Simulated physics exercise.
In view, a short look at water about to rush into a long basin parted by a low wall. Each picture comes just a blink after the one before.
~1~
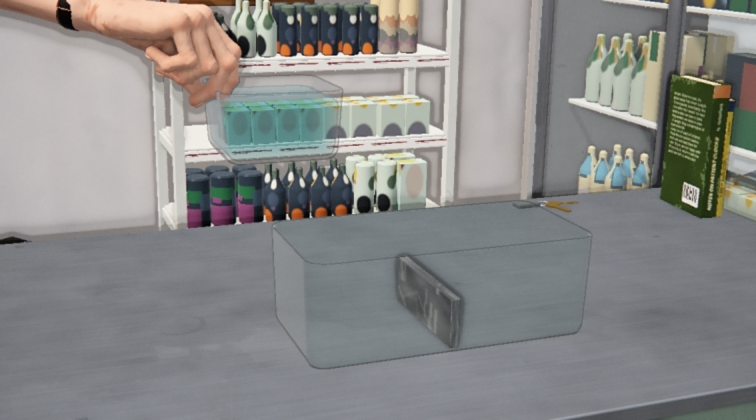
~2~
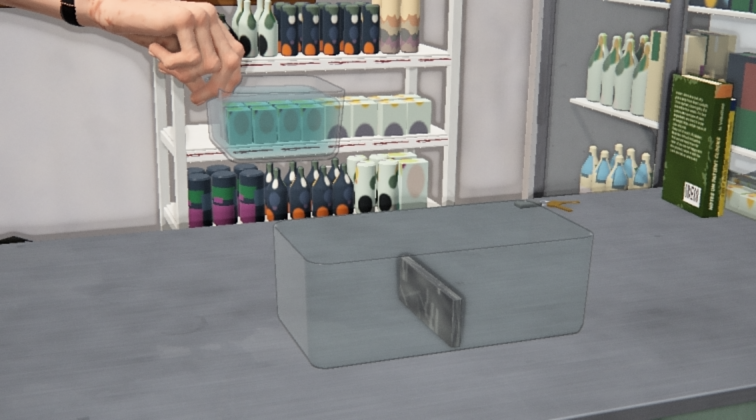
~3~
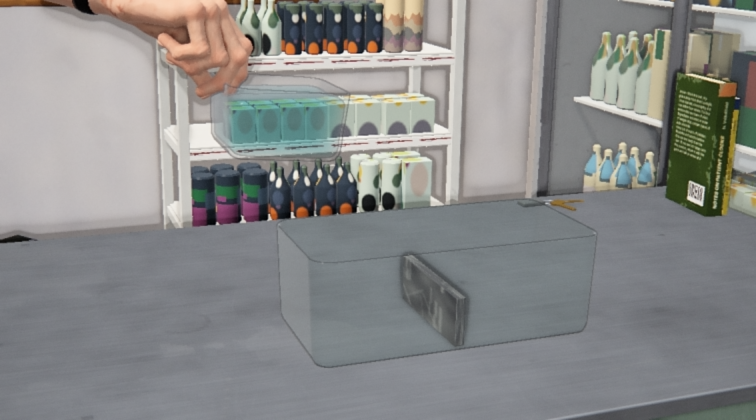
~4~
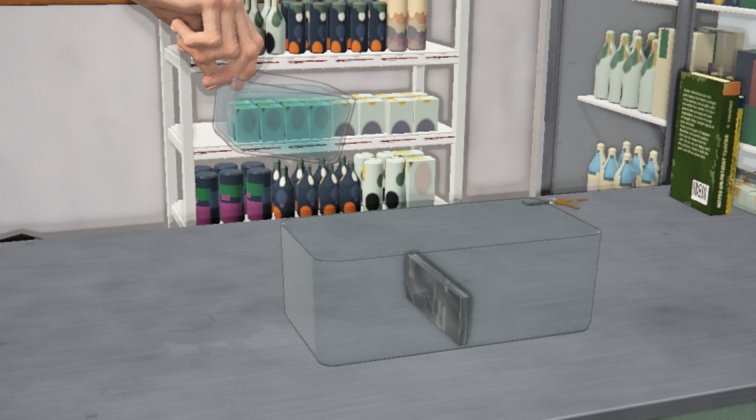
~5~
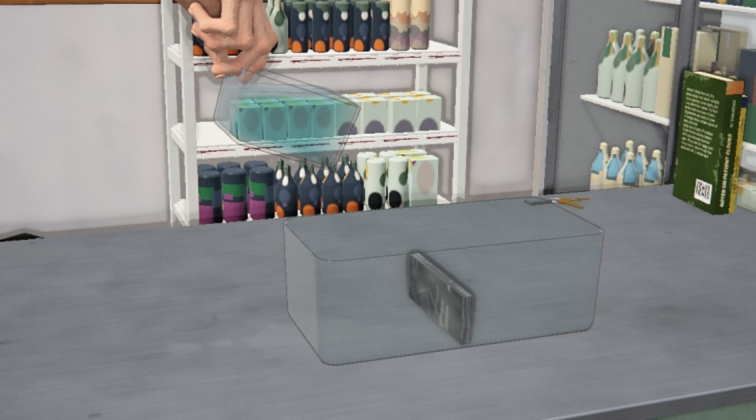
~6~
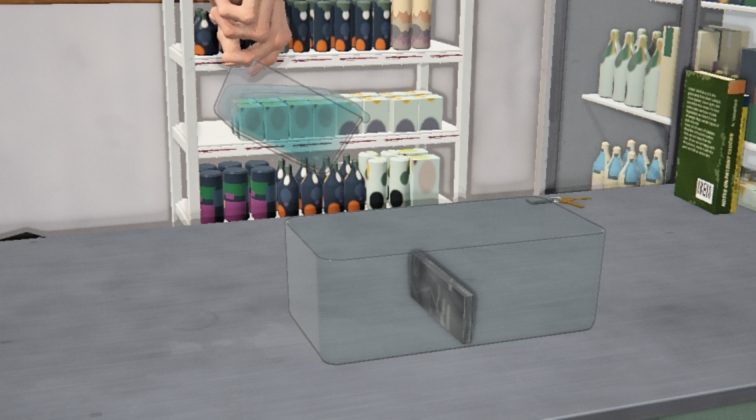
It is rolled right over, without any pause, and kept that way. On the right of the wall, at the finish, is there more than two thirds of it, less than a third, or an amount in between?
There is less than a third of it there.
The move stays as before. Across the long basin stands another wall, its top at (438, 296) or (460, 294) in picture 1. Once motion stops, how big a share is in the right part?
Roughly 15 per cent, and 15 per cent.
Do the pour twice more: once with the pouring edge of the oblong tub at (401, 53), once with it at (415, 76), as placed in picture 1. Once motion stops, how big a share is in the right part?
First some 80, then 90 per cent.
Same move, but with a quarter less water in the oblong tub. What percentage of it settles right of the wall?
It should come out close to 5 per cent.
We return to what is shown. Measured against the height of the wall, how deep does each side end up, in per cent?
50 per cent for the left part, 0 for the right.
A moment on, the oblong tub is tipped on its side and 31 per cent is still to pour, 28 is left of the wall and 0 right of it.
Next, the oblong tub is tipped on its side and 8 per cent is still to pour, 83 is left of the wall and 2 right of it.
Then the oblong tub is tipped on its side and 2 per cent is still to pour, 91 is left of the wall and 5 right of it.
Later the oblong tub is tipped on its side and 0 per cent is still to pour, 94 is left of the wall and 5 right of it.
At rest 94 per cent lies left of the wall, 5 right of it and 1 outside.
